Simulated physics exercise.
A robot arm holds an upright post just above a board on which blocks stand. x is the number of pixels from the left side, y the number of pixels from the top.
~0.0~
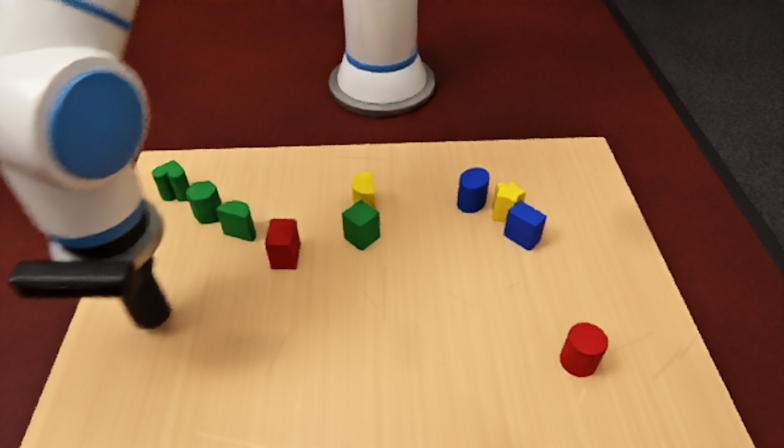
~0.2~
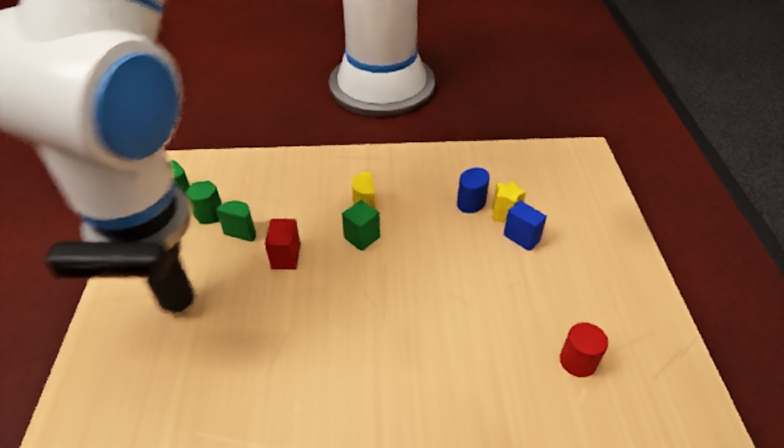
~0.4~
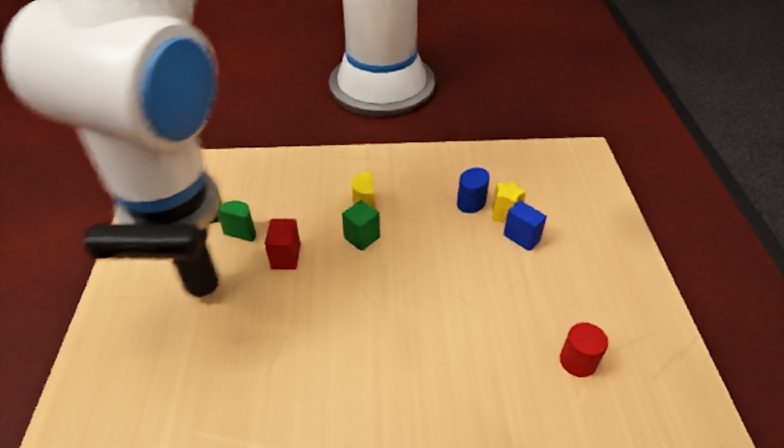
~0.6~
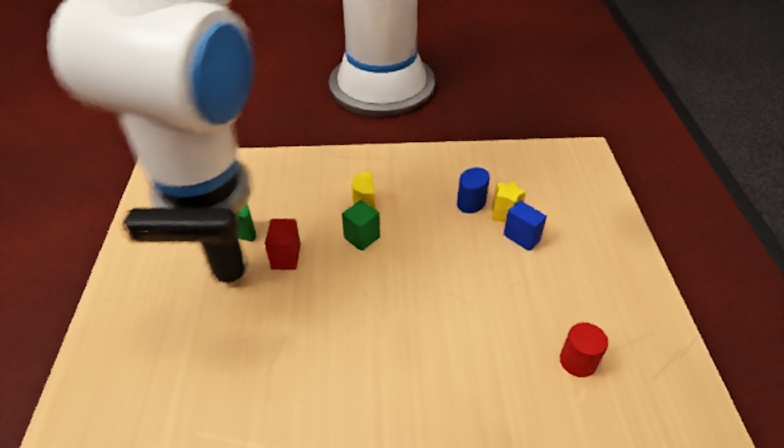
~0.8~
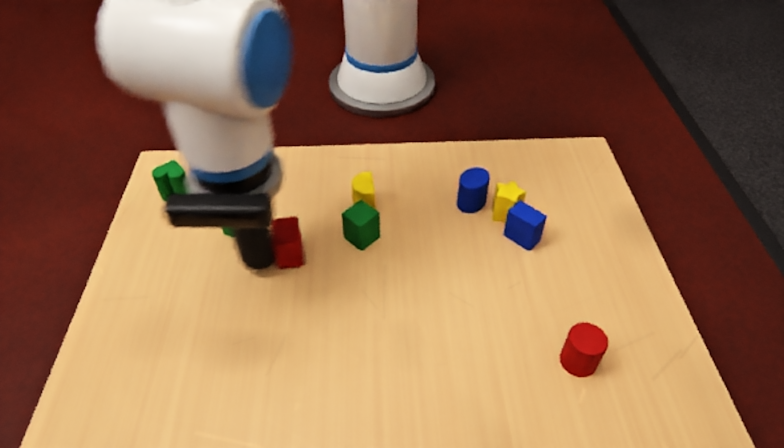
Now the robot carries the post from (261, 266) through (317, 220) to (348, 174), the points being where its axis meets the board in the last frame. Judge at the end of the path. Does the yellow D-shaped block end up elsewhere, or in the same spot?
Stays where it is.
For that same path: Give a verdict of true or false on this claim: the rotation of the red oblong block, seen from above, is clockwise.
The claim holds.
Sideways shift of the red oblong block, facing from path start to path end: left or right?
Out to the right.
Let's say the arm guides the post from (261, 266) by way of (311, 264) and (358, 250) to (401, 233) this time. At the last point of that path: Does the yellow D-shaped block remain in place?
Answer: No.
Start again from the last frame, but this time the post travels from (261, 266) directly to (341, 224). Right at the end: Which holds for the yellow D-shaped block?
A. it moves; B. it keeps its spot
A (it moves)
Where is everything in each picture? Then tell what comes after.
The first frame shows lower end of the post (152, 315), tops of blocks, red oblong block (281, 231), green square (360, 212), yellow D-shaped block (364, 182).
The second frame shows post (177, 299), blocks as before.
The third frame shows post (202, 284), blocks as before.
The fourth frame shows post (230, 270), blocks as before.
The fifth frame shows post (258, 258), red oblong block (285, 230), green square (360, 212), yellow D-shaped block (364, 182).
The first path, step by step. One third of the way, post (299, 227); red oblong block (327, 210), turned 20° clockwise.
Two thirds of the way, post (329, 196); red oblong block (338, 206), turned 45° clockwise; green square (366, 213).
At the end, post (348, 165); red oblong block (338, 206), turned 45° clockwise; green square (366, 213); yellow D-shaped block not moved.
